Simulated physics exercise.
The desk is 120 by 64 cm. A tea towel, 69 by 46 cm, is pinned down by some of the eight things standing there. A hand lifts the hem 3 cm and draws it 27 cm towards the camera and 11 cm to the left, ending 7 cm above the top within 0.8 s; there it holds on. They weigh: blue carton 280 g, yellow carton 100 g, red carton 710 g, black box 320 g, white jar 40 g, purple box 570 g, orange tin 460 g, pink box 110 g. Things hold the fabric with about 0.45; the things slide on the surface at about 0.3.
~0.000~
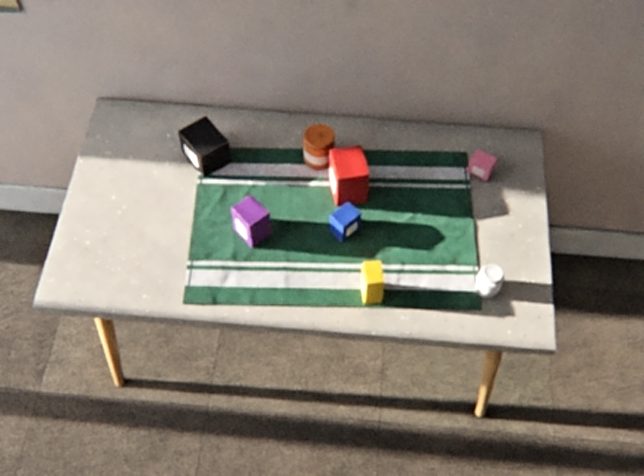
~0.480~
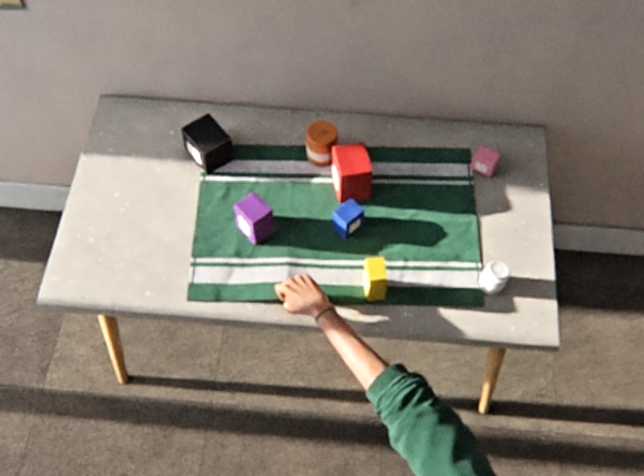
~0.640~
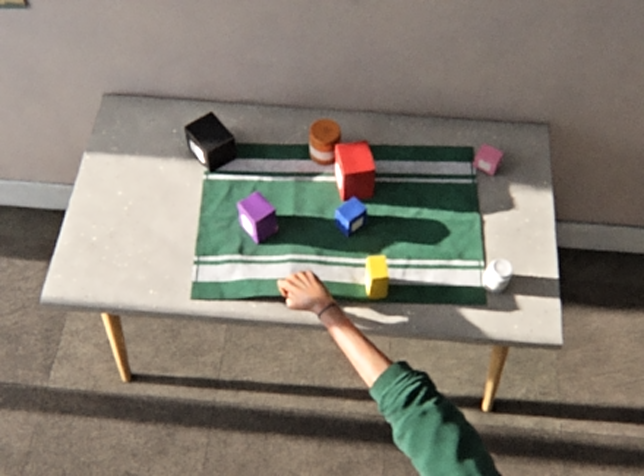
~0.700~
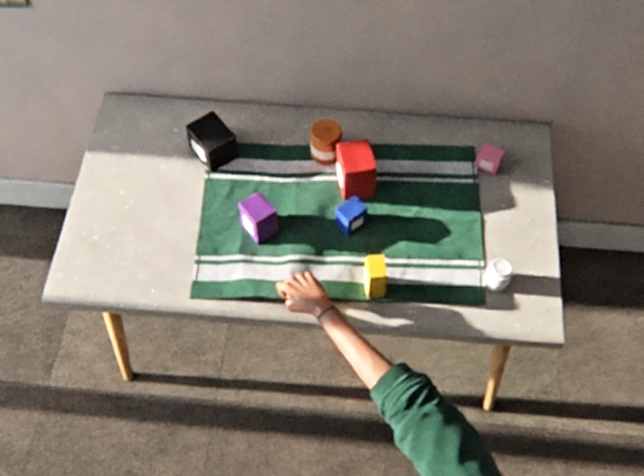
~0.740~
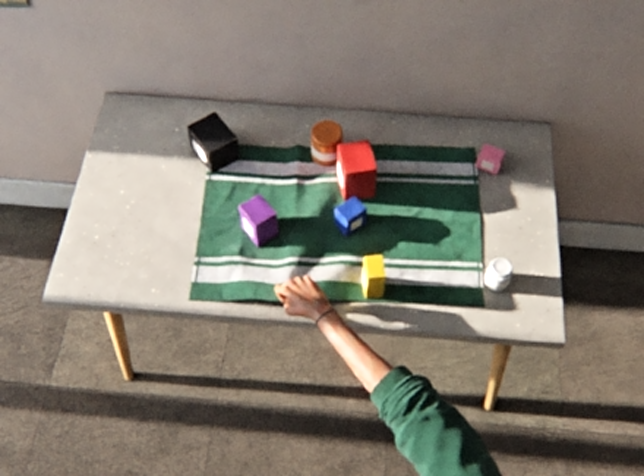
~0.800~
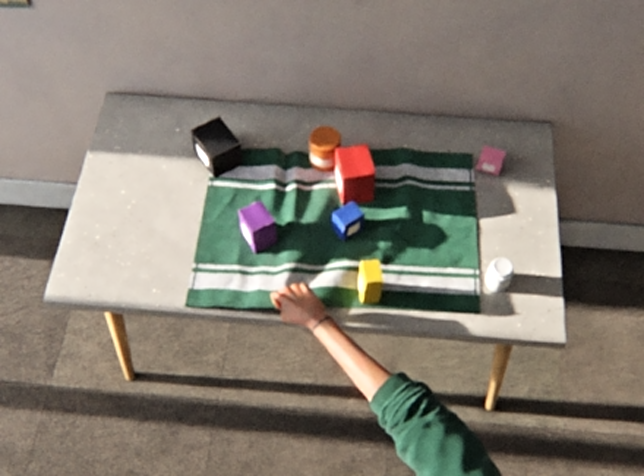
A hand reaching in, gripping the front edge of a green striped cloth and tugging it slightly forward beneath coloured boxes.
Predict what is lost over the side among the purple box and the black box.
Result: Purple box drops off, black box remains up there.
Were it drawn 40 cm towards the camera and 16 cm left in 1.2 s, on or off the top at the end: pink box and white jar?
Then: Pink box stays up, white jar stays up.
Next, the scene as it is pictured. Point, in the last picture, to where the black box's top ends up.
Near (177, 246).
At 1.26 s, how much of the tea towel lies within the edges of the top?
About 55 per cent.
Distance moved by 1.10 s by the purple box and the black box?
About: Purple box 20 cm, black box 15 cm.
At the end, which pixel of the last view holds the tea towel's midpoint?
Around (266, 332).
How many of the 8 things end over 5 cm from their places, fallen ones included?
I count 6.
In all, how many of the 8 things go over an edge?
3 of them.
By 1.0 s, 90 % of the tea towel is still over the top; purple box 11 cm off its start, black box 8 cm off its start, orange tin 12 cm off its start.
By 1.1 s, 70 % of the tea towel is still over the top; purple box 19 cm off its start, black box 15 cm off its start, blue carton 22 cm off its start.
By 1.3 s, 55 % of the tea towel is still over the top; purple box 26 cm off its start at (220, 299), black box 21 cm off its start at (219, 200), yellow carton over the edge.
By 1.4 s, 45 % of the tea towel is still over the top; purple box 32 cm off its start, black box 27 cm off its start, yellow carton over the edge.
By 3.0 s, 35 % of the tea towel is still over the top; purple box over the edge, black box 34 cm off its start at (177, 246), blue carton over the edge, yellow carton over the edge.
